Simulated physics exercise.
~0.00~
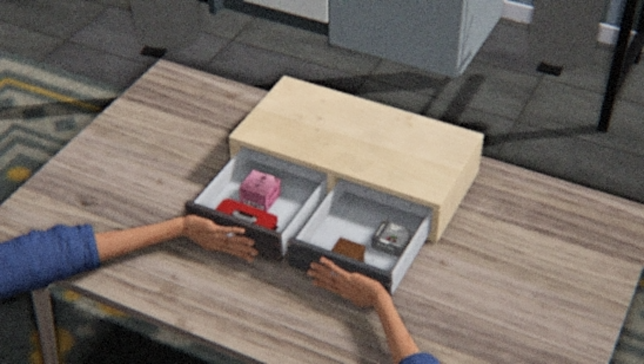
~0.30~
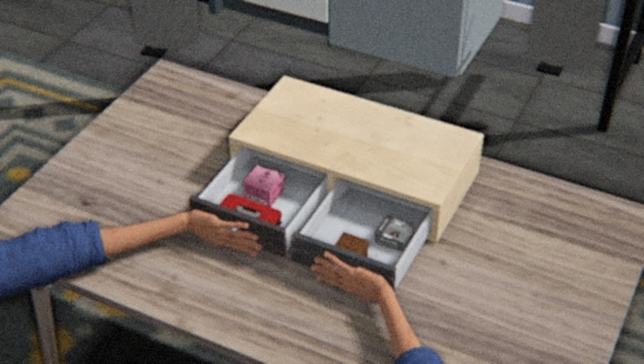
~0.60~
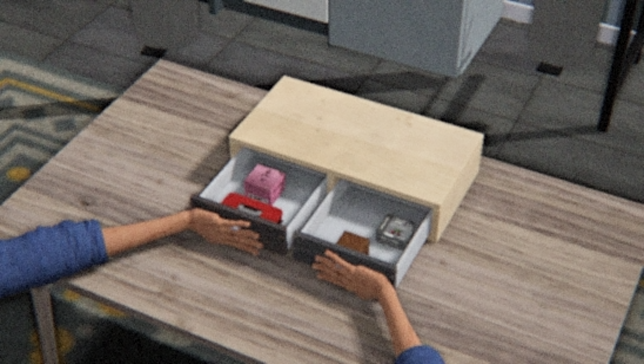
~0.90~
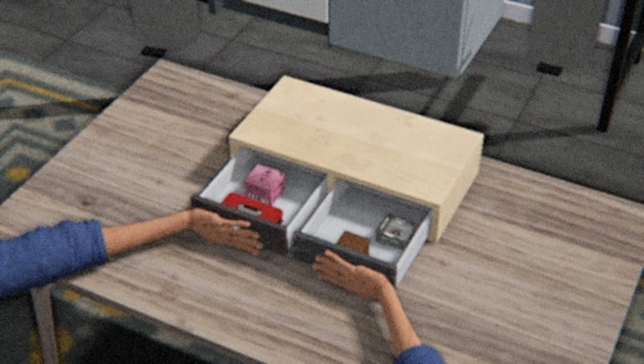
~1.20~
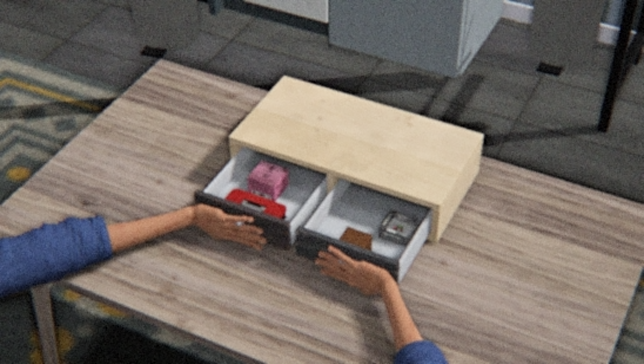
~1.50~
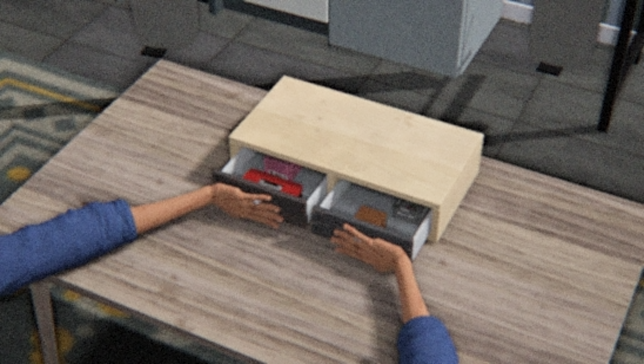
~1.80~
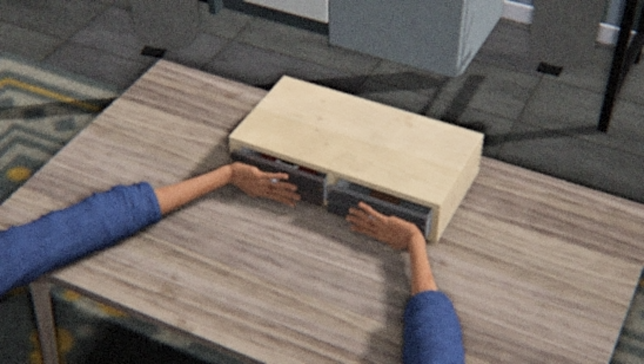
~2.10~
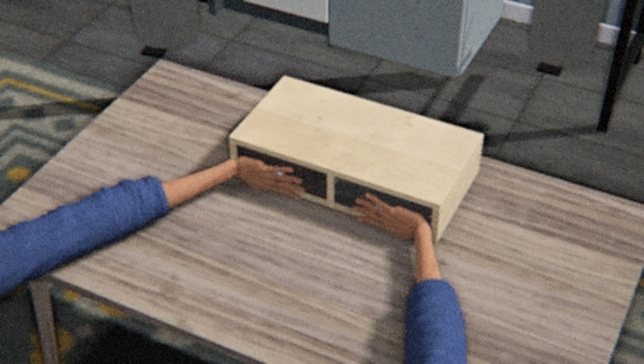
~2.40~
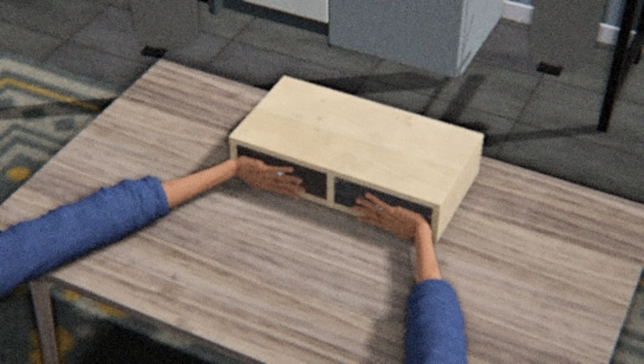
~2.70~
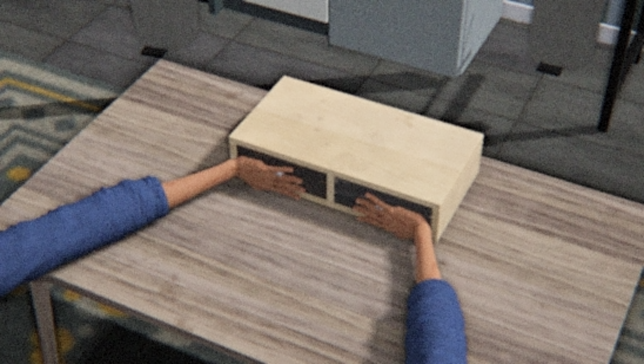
On a wooden table, a pale chest had two drawers open side by side, holding a pink item, a red case, a brown block and a small grey item, until two hands pushed both drawers inwards together and they shut flush.
